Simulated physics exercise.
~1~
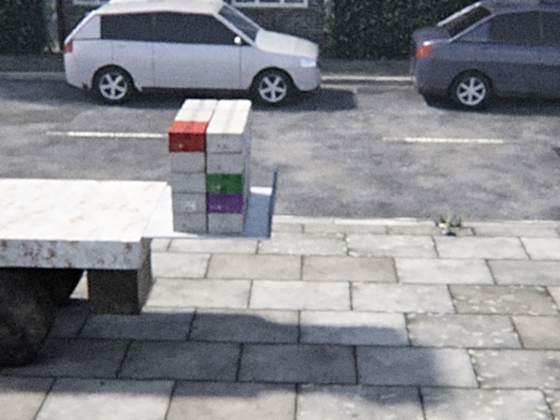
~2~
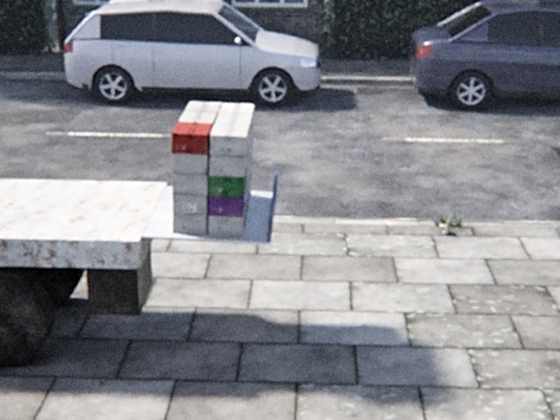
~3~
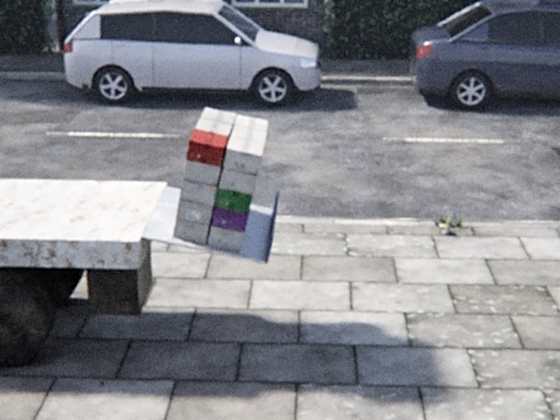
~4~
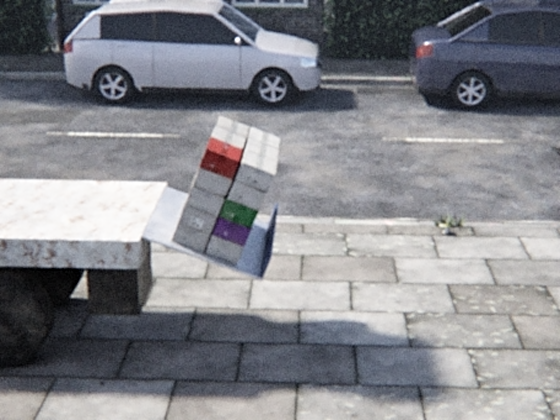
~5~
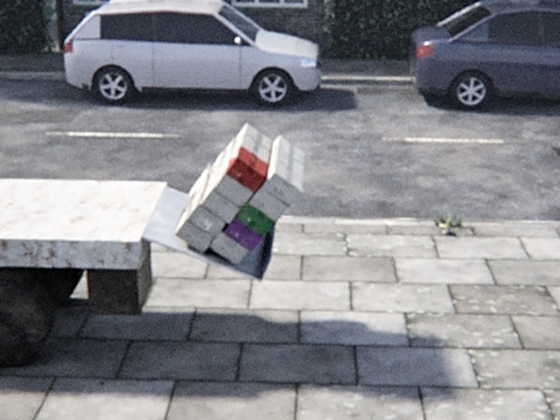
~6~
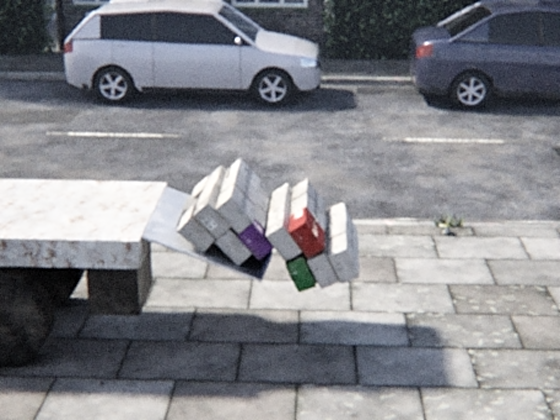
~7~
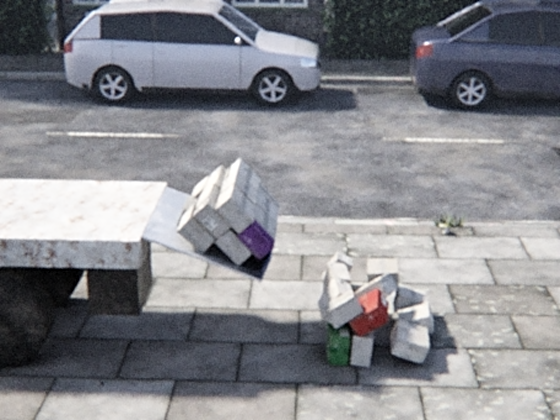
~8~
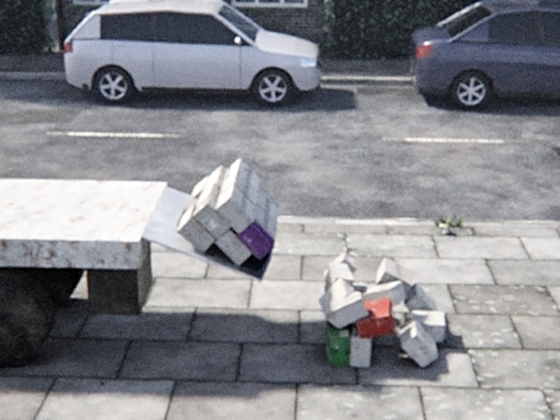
At first, a neat stack of mostly white parcels, with one red, one green and one purple, stands upright on a small flap at the end of a flat-bed beside a road. The flap tilts down to the right, and the stack leans with it. Once the flap stops dipping, the parcels keep tipping over its lower edge. The upper part breaks away and drops to the paving, taking the red and green parcels along. It ends as a jumbled heap on the slabs, while the purple parcel and several white ones stay slanted on the flap.
